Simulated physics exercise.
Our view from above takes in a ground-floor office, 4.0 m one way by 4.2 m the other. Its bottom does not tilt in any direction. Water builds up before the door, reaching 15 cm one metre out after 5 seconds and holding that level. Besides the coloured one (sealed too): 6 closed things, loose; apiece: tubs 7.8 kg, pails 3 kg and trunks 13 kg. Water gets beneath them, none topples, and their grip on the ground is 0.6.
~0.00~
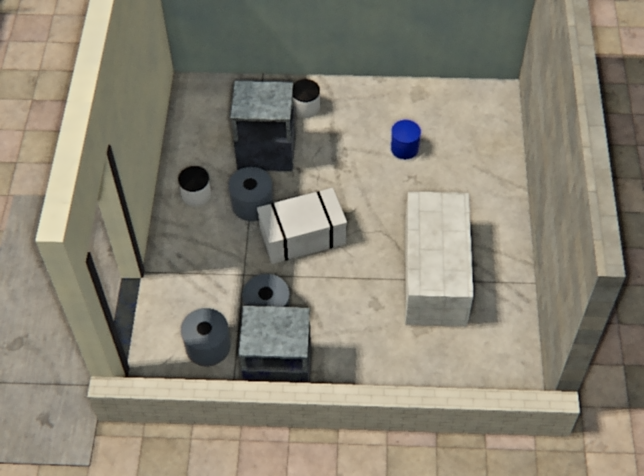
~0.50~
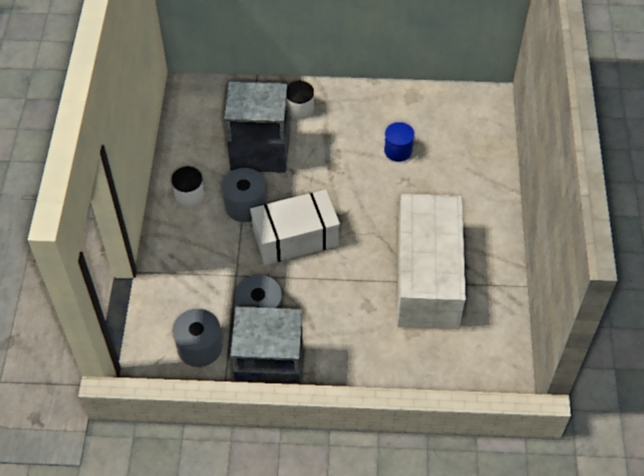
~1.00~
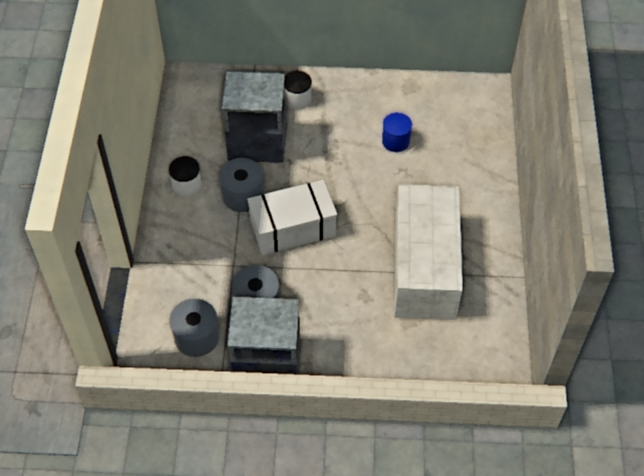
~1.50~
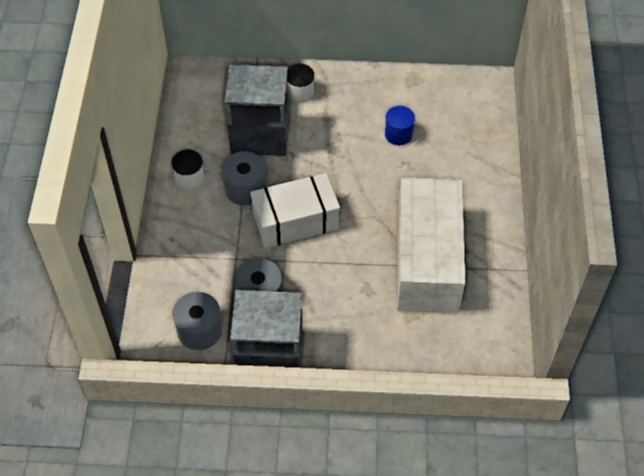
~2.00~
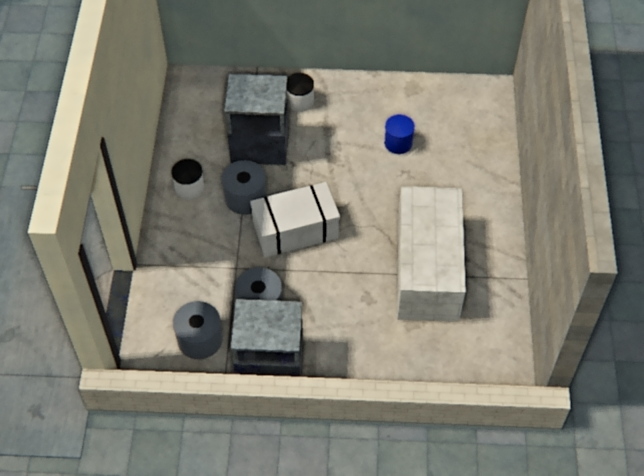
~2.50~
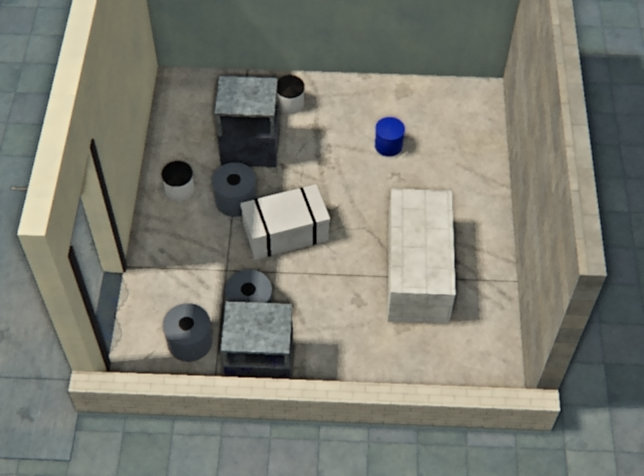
A blue pail and several containers sit still in a walled room seen from above.
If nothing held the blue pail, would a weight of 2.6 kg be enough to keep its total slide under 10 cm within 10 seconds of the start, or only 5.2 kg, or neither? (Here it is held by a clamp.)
Only 5.2 kg is enough.
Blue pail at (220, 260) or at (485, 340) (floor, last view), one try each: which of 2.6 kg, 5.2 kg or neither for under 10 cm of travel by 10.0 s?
One by one: Neither mass suffices; only the big mass suffices.
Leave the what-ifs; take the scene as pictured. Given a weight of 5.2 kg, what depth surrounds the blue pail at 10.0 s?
About 4 cm.
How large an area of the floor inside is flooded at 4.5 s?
My estimate is roughly 2.0 m2.
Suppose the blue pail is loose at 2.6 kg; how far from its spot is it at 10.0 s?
Close to 40 centimetres.
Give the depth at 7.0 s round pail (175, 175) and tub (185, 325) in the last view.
Roughly 2 and 8 cm.
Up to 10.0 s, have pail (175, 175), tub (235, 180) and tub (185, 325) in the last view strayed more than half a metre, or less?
Taking them in order: Within the mark, within the mark and beyond the mark.
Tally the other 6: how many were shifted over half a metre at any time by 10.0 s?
3.
After 3.5 s the blue pail would be 0 cm from its start with 2.6 kg and 0 cm from its start with 5.2 kg; 0 cm of water round it then.
After 4.5 s the blue pail would be 0 cm from its start with 2.6 kg and 0 cm from its start with 5.2 kg; 0 cm of water round it then.
After 7.0 s the blue pail would be 0 cm from its start with 2.6 kg and 0 cm from its start with 5.2 kg; 0 cm of water round it then.
After 10.0 s the blue pail would be 41 cm from its start with 2.6 kg and 0 cm from its start with 5.2 kg; 4 cm of water round it then.
